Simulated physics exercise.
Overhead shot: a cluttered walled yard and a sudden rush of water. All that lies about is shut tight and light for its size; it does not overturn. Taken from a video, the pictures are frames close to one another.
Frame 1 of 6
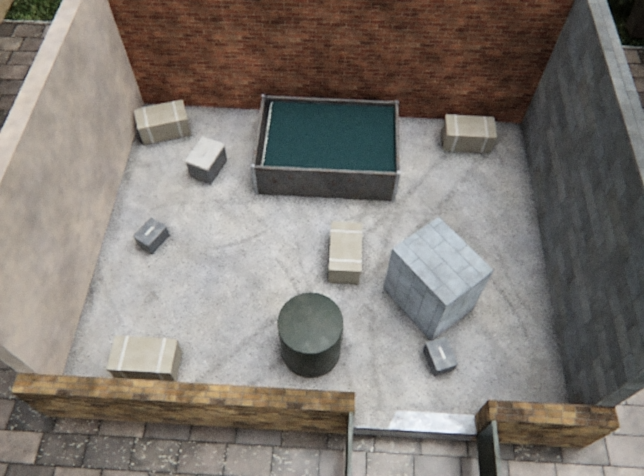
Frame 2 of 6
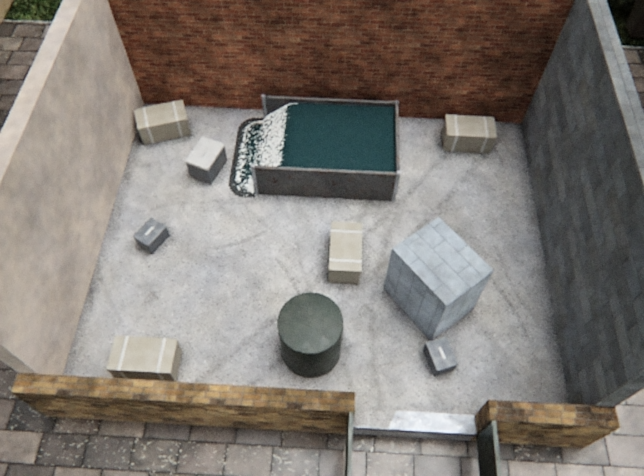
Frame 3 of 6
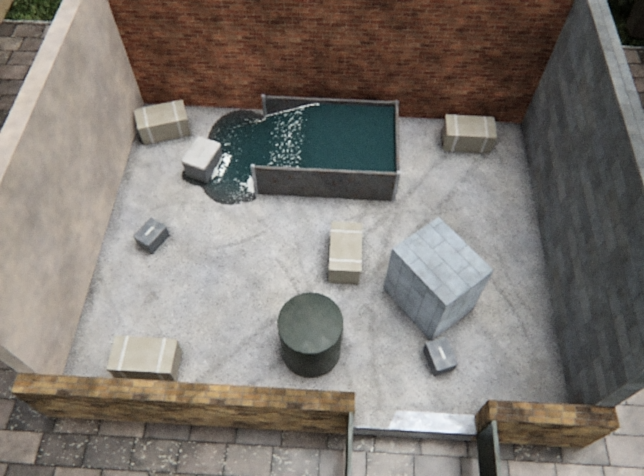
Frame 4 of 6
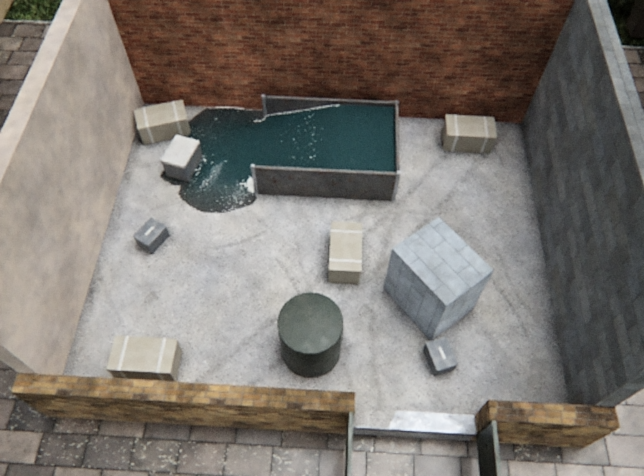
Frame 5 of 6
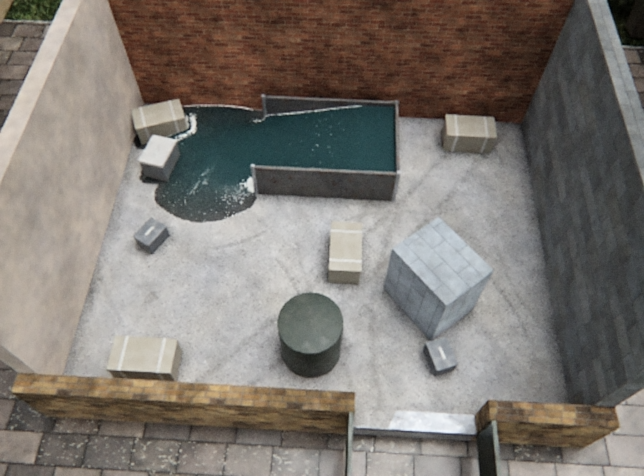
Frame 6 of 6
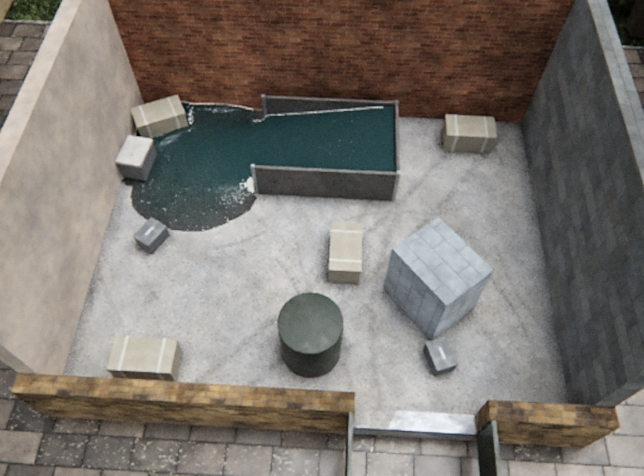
The footage shows dark green water rushing leftward out of an open-ended tank in a walled yard, spreading across the pale floor, pushing a small grey chest toward the left wall and then surrounding a tan trunk near the corner.
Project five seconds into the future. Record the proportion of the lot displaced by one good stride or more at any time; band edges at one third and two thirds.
The portion knocked well out of place is a third to two thirds.
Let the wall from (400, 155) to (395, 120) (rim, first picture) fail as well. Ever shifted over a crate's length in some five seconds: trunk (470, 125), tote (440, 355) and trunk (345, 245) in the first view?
First over the mark, then below the mark, then below the mark.
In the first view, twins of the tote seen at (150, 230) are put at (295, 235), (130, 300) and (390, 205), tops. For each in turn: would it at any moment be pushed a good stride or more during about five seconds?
Sequence: Doesn't go far, travels that far, doesn't go far.
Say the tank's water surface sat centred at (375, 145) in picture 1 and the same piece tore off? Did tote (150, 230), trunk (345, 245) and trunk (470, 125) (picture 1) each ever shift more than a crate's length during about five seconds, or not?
In that order: That far or more, not that far, no.
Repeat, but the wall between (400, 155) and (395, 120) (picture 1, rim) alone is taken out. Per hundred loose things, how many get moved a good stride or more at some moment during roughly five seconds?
By my reckoning, around 10 percent.
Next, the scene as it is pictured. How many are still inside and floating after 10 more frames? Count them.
In total, 2.
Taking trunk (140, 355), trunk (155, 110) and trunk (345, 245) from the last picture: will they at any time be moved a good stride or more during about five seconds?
The first comes out driven that far, the second driven that far, the last not so far.
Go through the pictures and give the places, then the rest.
In the first frame, a chest at (205, 152) rests on the ground; a trunk at (160, 114) rests on the ground; 0 of 7 have shifted.
In the second frame, a chest at (205, 152), on the bottom; a trunk at (160, 114), on the bottom; 0 of 7 have shifted.
In the third frame, a chest at (201, 152) rests on the ground, close to its start; a trunk at (160, 114) rests on the ground; 1 of 7 have shifted.
In the fourth frame, a chest at (180, 150), on the bottom, a stride from its start; a trunk at (160, 114) rests on the ground; 1 of 7 have shifted.
In the fifth frame, a chest at (157, 150), on the bottom, a stride from its start; a trunk at (157, 113), on the bottom, close to its start; 1 of 7 have shifted.
In the sixth frame, a chest at (134, 150) rests on the ground, a stride from its start; a trunk at (157, 111) rests on the ground, close to its start; 2 of 7 have shifted.
A moment on, 1 of 7 are well off their spots; 2 afloat.
Next, 1 of 7 are well off their spots; 2 afloat.
Later, 3 of 7 are well off their spots; 3 afloat.
In the end, 4 of 7 are well off their spots, and 4 have been at some point; 4 afloat.
